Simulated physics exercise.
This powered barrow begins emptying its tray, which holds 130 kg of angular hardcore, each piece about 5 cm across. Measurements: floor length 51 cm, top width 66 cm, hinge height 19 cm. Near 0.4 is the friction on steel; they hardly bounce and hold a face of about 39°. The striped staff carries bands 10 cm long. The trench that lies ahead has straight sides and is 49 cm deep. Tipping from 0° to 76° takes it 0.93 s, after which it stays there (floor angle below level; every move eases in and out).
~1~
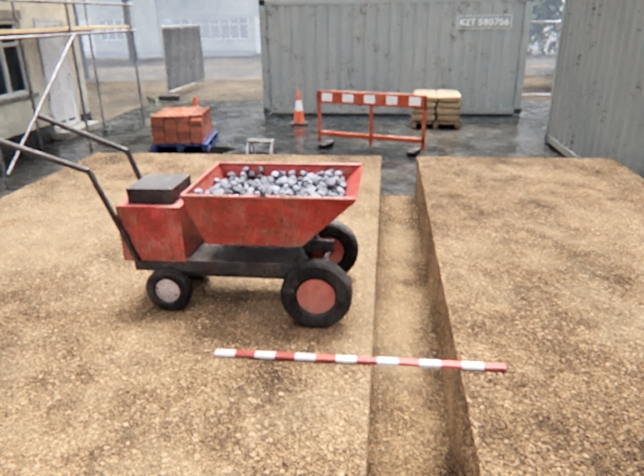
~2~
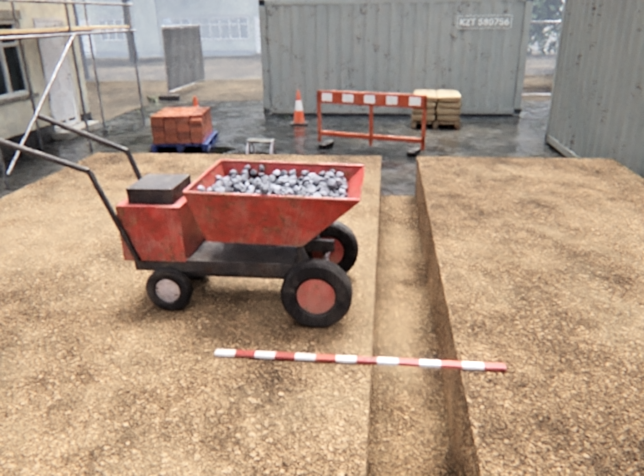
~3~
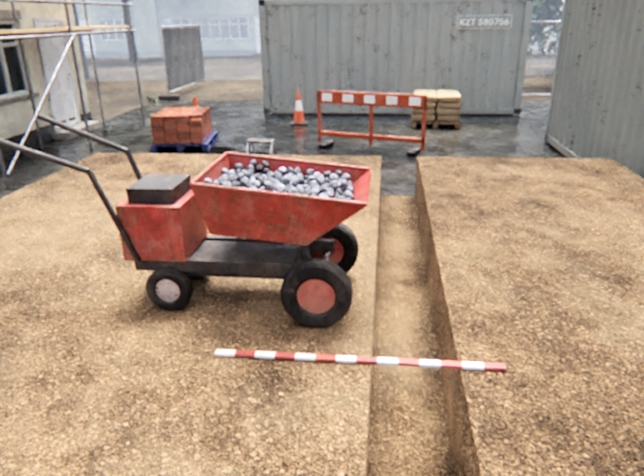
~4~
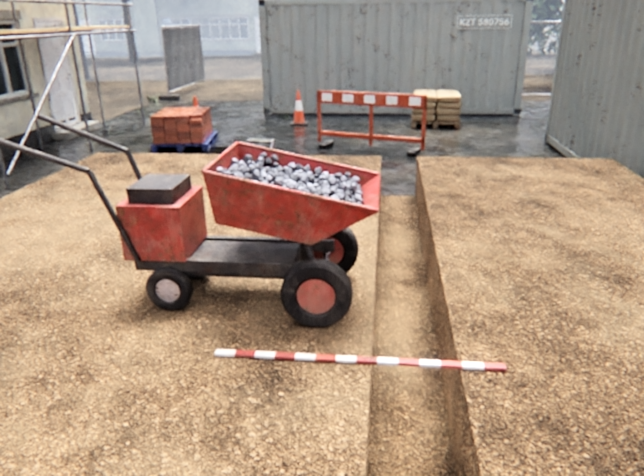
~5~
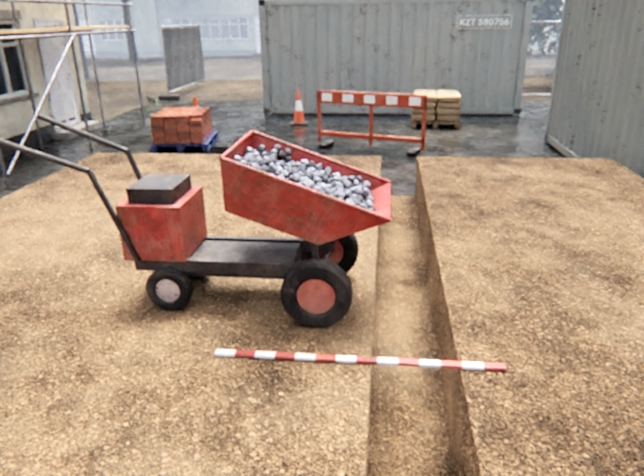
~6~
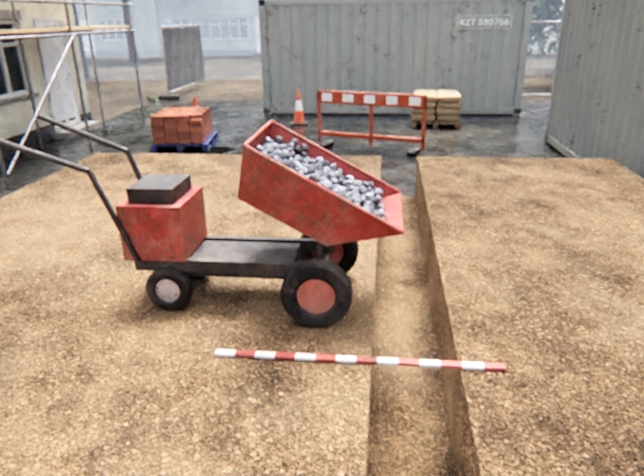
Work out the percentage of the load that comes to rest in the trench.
It works out at about 49 per cent of the load.
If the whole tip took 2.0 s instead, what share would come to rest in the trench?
I'd put it at some 60 in a hundred.
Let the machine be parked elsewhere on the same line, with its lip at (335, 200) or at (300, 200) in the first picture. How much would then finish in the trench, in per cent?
First some 75, then 100 per cent.
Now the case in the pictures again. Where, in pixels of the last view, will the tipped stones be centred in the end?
In the last view, about (450, 301).
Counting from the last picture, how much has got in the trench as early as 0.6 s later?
I'd say near 20 per cent at that time.
Then, 0.3 s after the last picture the floor is at 64°, 100 % in the tray; the foremost stones are at (430, 263).
Then, 0.6 s after the last picture the floor is at 76°, 49 % in the tray, 21 % in the trench, 30 % past the trench; the foremost stones are at (516, 315).
Then, 1.0 s after the last picture the floor is at 76°, 7 % in the tray, 40 % in the trench, 53 % past the trench; the foremost stones are at (612, 305).
Then, 2.9 s after the last picture the floor is at 76°, 0 % in the tray, 49 % in the trench, 51 % past the trench; the foremost stones are past the picture's edge.
